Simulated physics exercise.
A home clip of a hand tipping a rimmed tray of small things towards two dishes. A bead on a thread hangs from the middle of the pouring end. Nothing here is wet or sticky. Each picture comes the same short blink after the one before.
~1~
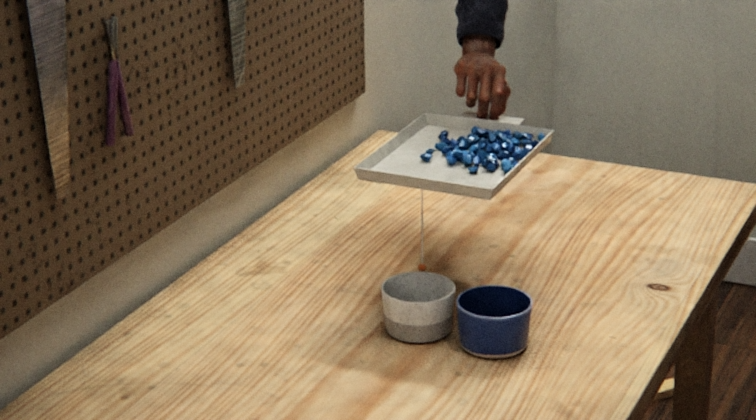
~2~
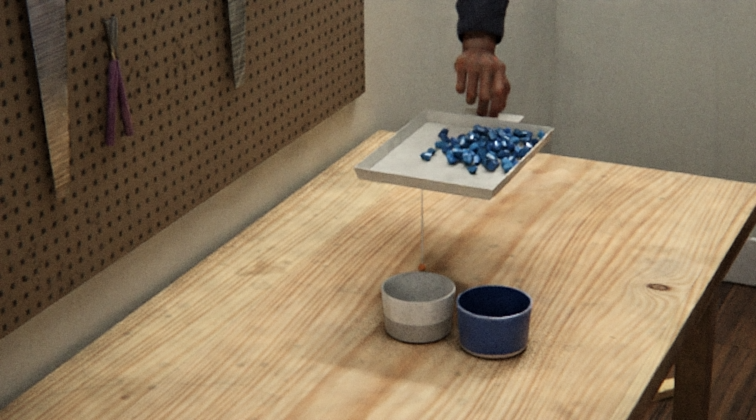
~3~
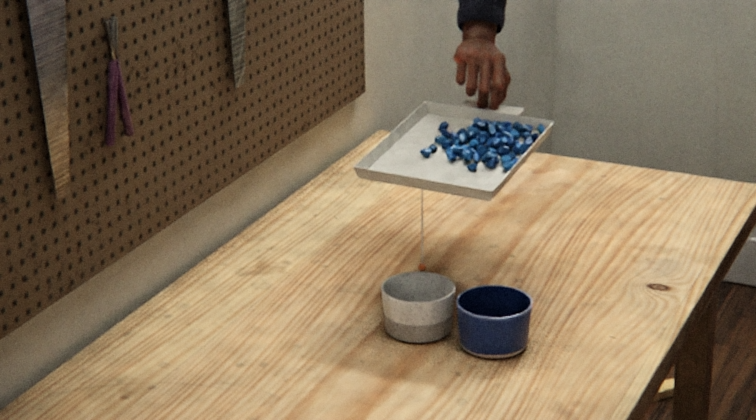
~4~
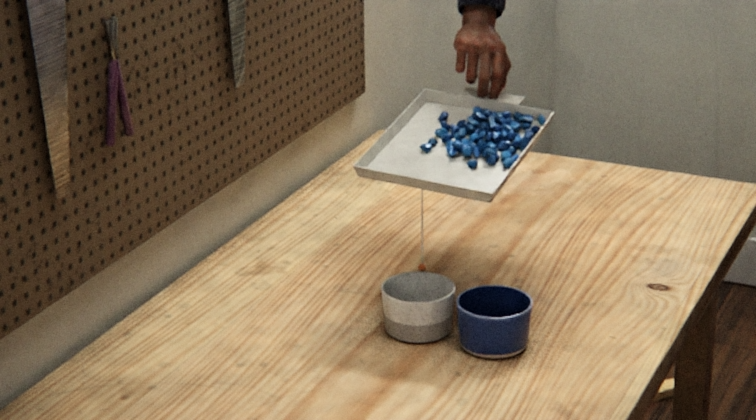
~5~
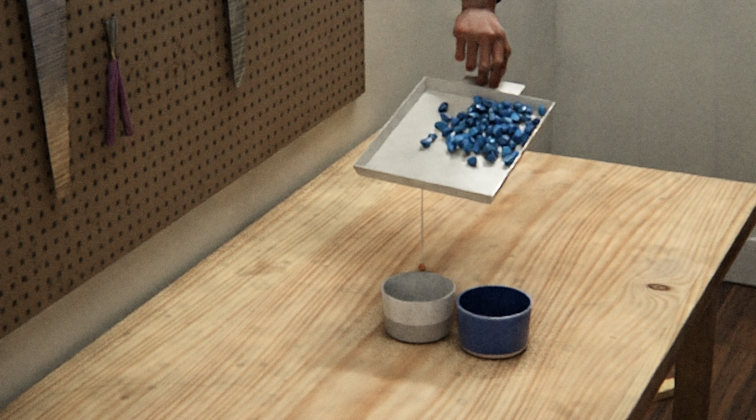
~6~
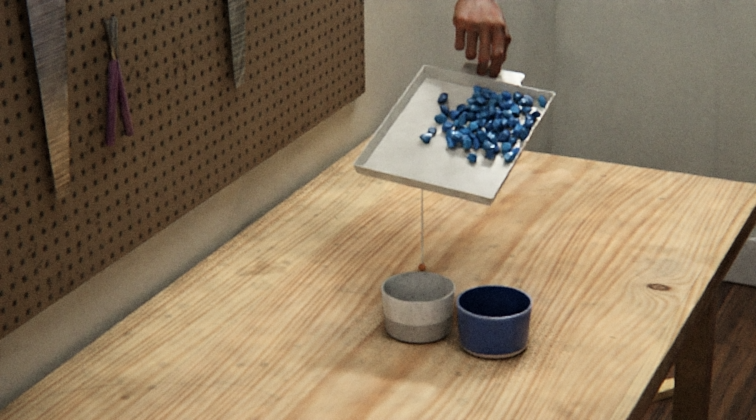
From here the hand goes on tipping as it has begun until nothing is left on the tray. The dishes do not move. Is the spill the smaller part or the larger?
They take over half between them.
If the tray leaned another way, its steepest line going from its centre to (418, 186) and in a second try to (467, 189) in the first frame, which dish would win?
The first try: Left. The second: The dish on the right.
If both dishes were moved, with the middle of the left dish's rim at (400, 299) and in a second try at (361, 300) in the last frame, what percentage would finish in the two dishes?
In turn 60 and 20 in a hundred.
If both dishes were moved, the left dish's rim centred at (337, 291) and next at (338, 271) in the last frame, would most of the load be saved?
At the first place less than half, at the second below a half.
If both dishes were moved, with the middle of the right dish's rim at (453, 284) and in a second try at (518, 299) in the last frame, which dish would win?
The first try: The dish on the right. The second: The left dish.
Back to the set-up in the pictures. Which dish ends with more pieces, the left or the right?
Fuller: The dish on the right.
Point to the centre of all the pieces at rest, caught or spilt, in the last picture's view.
At about (475, 341).
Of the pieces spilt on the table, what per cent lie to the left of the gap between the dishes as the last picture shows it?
It comes to 80 per cent or so.
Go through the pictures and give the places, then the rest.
The first picture shows corners of the pouring end (358, 167) and (490, 187), level; middle of the load (496, 150), aquarium stones; left dish (404, 319); right dish (481, 334); bead on its thread (422, 267).
The second picture shows corners of the pouring end (358, 166) and (490, 188), level; middle of the load (496, 149).
The third picture shows corners of the pouring end (358, 166) and (490, 189), tipped barely, lowest at the right corner; middle of the load (496, 144).
The fourth picture shows corners of the pouring end (358, 165) and (490, 191), tipped a little, lowest at the right corner; middle of the load (488, 132).
The fifth picture shows corners of the pouring end (358, 164) and (490, 193), tipped a little, lowest at the right corner; middle of the load (488, 125).
The sixth picture shows corners of the pouring end (358, 163) and (490, 195), tipped clearly, lowest at the right corner; middle of the load (488, 118); left dish (404, 319); right dish (481, 334).
Just after the last frame, tray tipped steeply; the larger part on the tray; just a few in the right dish; roughly a quarter in the air.
A moment on, tray tipped past a quarter turn; about a tenth on the tray; roughly a third in the right dish; about a tenth in the left dish; roughly a quarter outside both; about a tenth in the air.
Further on, tray tipped past a quarter turn; roughly half in the right dish; roughly a quarter in the left dish; roughly a third outside both.
When it is over, tray tipped past a quarter turn; roughly half in the right dish; roughly a quarter in the left dish; roughly a third outside both.
